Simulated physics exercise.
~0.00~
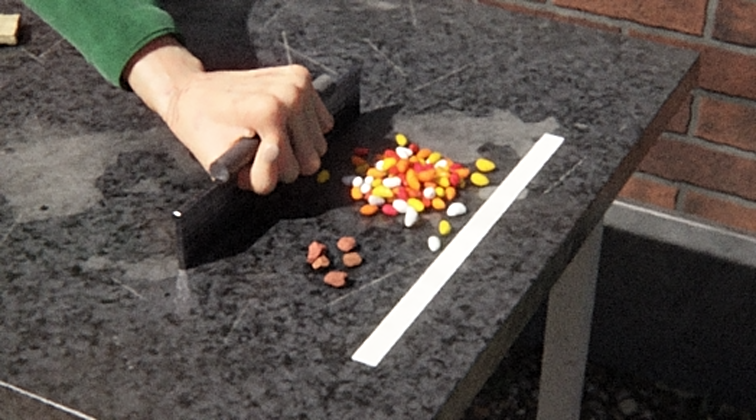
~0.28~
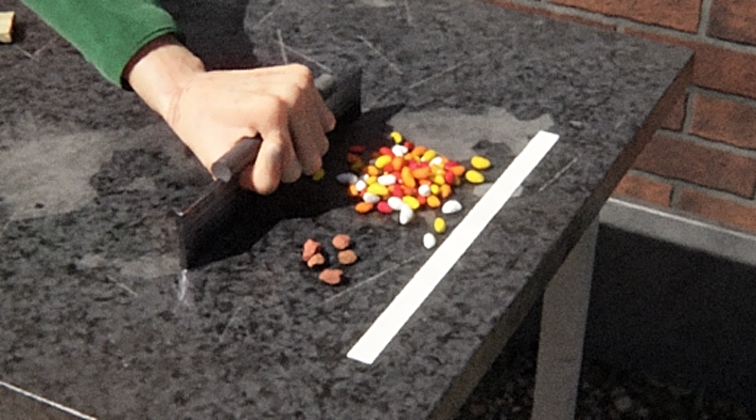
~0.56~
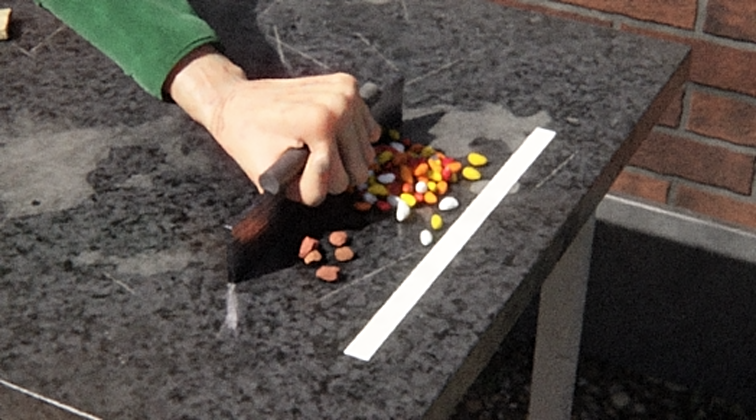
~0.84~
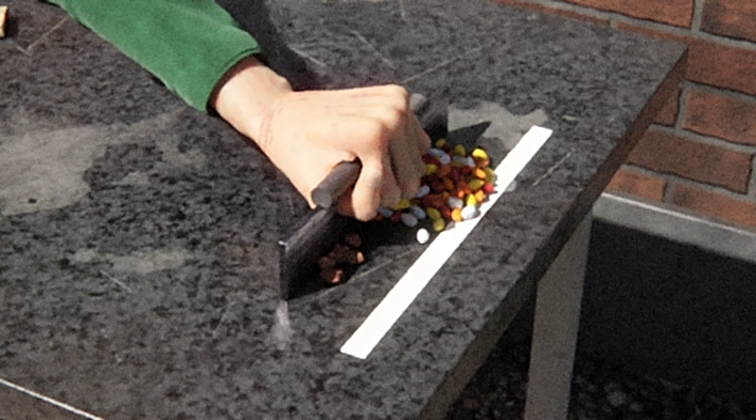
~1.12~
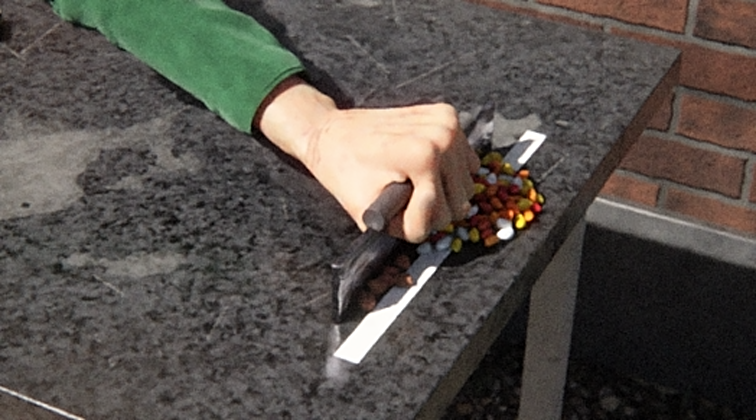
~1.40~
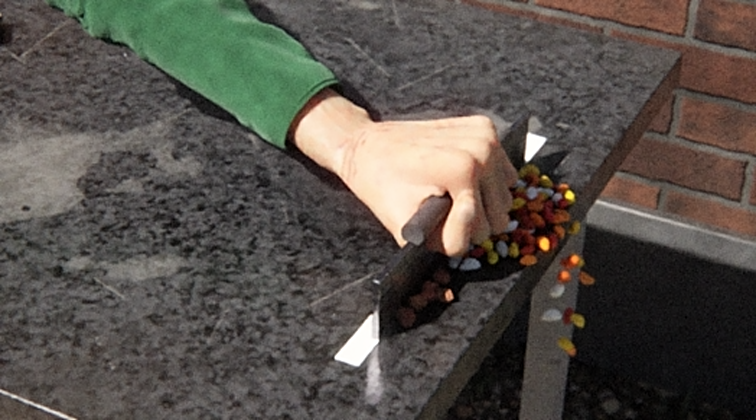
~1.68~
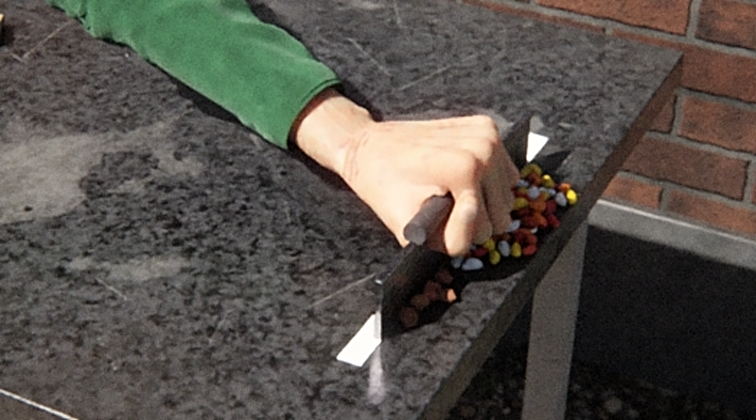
Hand in green sleeve pushing colourful sweets and brown nuts rightward with a scraper, stopping at white tape as some sweets fall.
